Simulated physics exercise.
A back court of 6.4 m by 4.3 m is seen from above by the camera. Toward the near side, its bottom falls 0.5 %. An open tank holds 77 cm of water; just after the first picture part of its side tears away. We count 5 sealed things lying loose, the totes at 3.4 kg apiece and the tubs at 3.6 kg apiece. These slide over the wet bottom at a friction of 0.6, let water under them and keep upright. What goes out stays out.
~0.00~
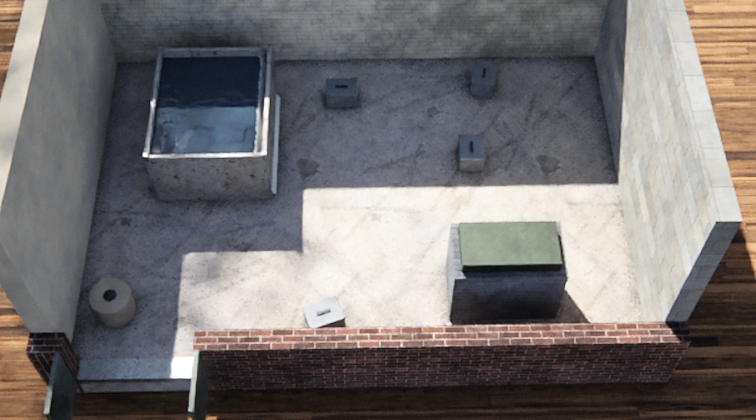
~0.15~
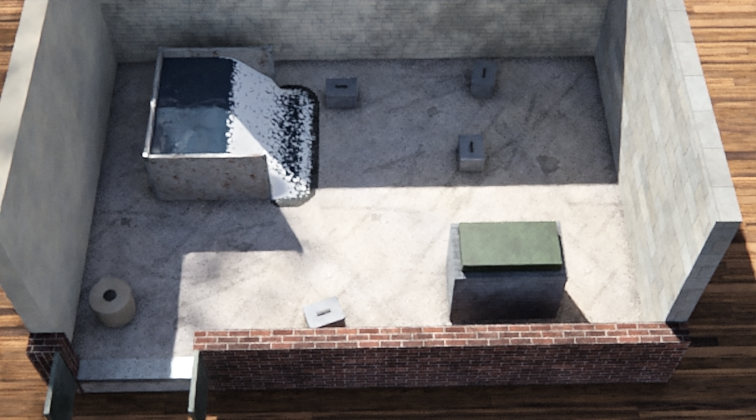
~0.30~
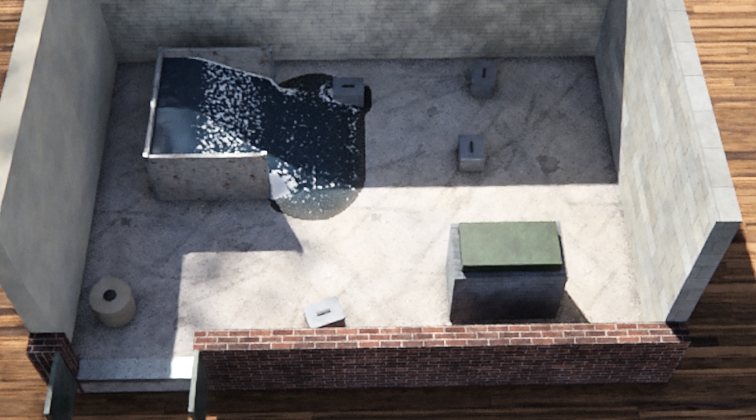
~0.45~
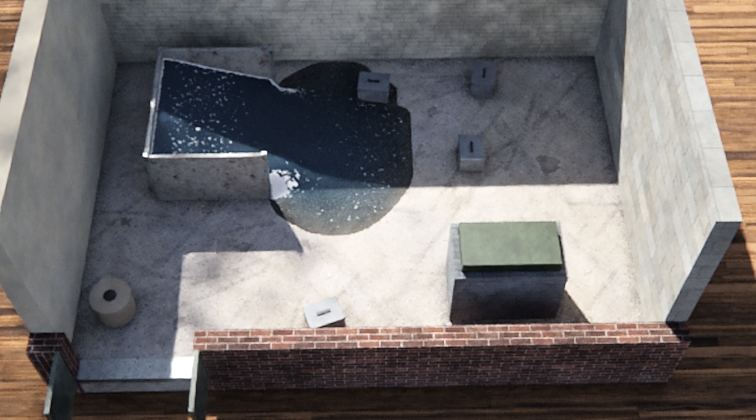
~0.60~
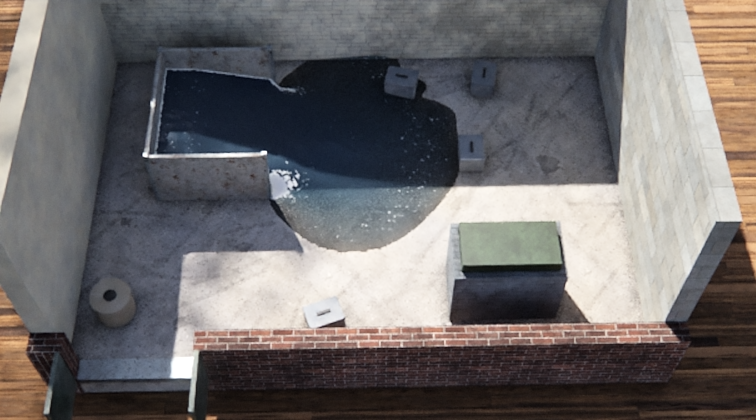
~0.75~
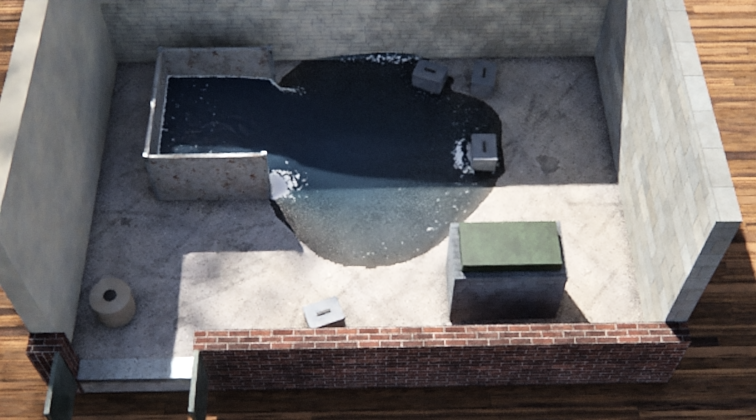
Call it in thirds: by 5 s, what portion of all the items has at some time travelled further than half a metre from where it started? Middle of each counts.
The portion is at least two thirds.
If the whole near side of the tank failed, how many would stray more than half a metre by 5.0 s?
In that case the number is 3.
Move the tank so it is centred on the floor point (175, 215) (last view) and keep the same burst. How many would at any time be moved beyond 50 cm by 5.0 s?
So the tally would be 4.
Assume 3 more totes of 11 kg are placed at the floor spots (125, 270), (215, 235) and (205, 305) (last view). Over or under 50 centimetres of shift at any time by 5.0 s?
Check, in order - not exceeded, not exceeded, not exceeded.
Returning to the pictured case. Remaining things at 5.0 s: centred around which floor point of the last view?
Mean floor pixel: About (410, 243).
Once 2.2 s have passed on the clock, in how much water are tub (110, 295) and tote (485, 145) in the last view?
First about 0 cm, second about 26 cm.
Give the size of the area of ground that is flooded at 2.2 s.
18 m2.
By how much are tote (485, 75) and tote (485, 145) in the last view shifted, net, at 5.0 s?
Object 1: 150 cm. Object 2: 200 cm.
After 1.1 s 2 of 5 are over 50 cm from their spots; 1 afloat.
After 2.2 s 3 of 5 are over 50 cm from their spots; 3 afloat.
After 3.5 s 3 of 5 are over 50 cm from their spots; 3 afloat.
After 5.0 s 4 of 5 are over 50 cm from their spots, and 4 have been at some point; 4 afloat.
